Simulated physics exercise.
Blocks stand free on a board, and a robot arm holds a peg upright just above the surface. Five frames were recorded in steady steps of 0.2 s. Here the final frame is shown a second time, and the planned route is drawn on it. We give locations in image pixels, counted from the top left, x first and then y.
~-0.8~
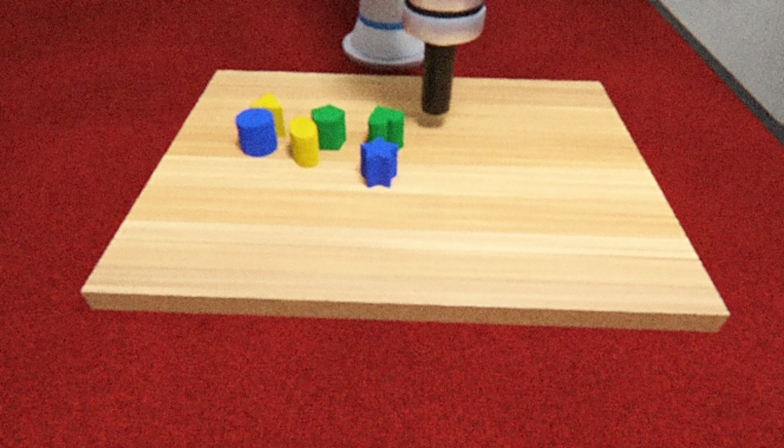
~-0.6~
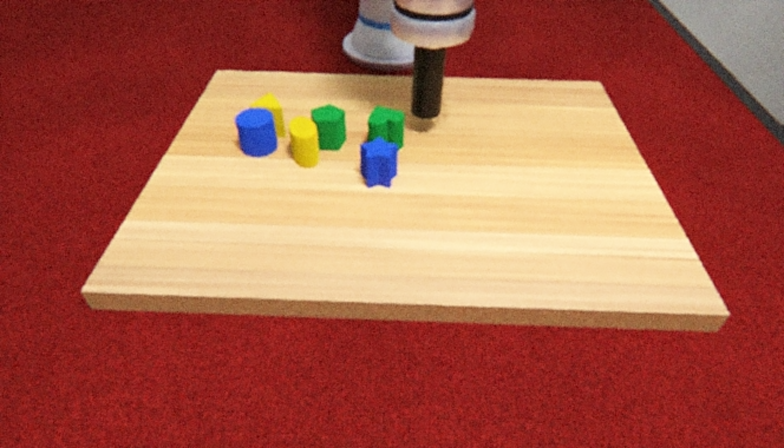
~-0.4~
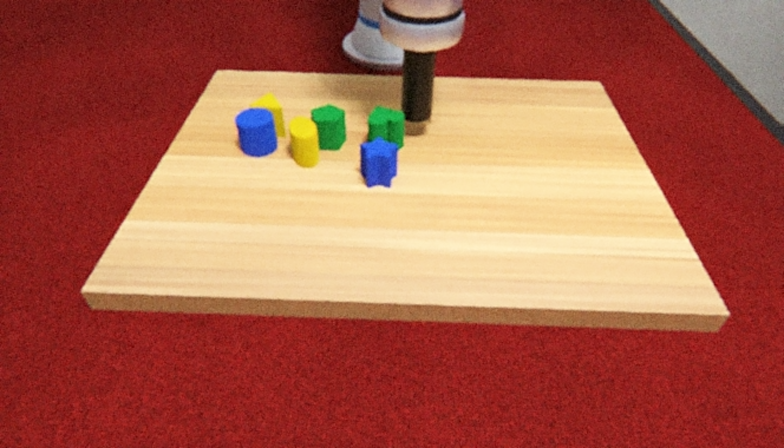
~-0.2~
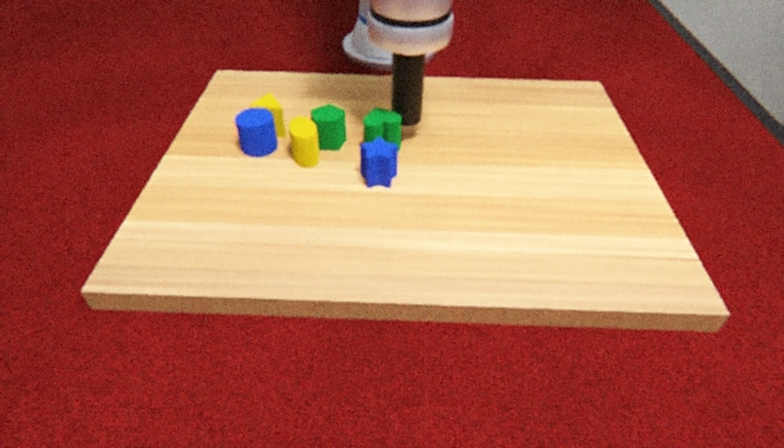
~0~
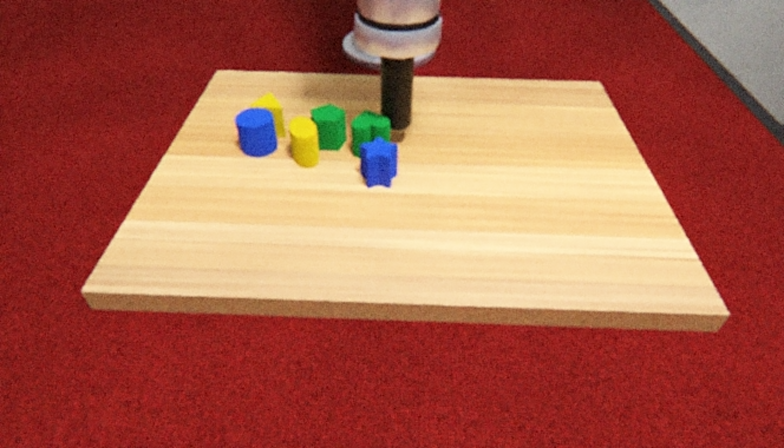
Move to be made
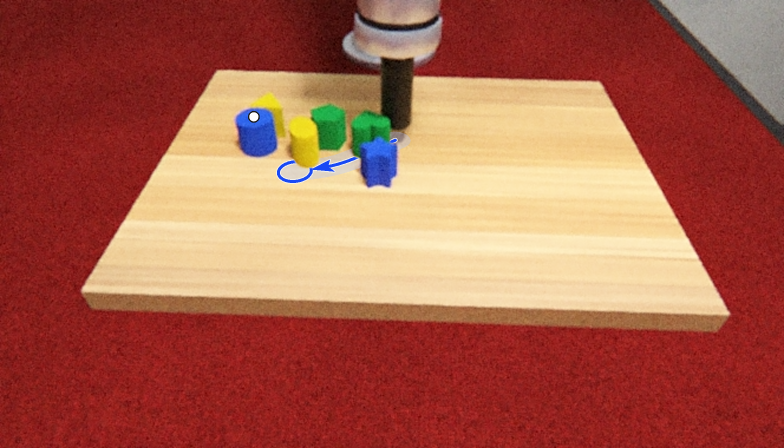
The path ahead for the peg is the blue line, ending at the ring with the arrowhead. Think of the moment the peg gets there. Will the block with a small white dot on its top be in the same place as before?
Yes.
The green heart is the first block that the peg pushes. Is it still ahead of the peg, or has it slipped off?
I expect it to be in front.
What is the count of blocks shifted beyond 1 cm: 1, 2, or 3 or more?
I expect two blocks to be moved by more than 1 cm.
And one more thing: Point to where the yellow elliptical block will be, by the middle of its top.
It sits at (279, 126).
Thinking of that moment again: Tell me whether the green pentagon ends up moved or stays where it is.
By then it is still where it was.
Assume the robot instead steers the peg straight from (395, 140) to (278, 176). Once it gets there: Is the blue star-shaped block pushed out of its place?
I'd say no.
Drawn move, from (395, 140) by way of (366, 153) and (334, 165) to (295, 171); the dot is on the blue disc.
On the path given first. One third of the way, peg at (365, 135); green heart at (336, 130), turned 25° clockwise.
Two thirds of the way, peg at (332, 147); yellow elliptical block at (288, 127), turned 55° clockwise; green heart at (300, 142), turned 30° clockwise.
At the end, peg at (292, 153); blue disc still; yellow elliptical block at (279, 126), turned 85° clockwise; green pentagon still; green heart at (260, 151), turned 20° clockwise.
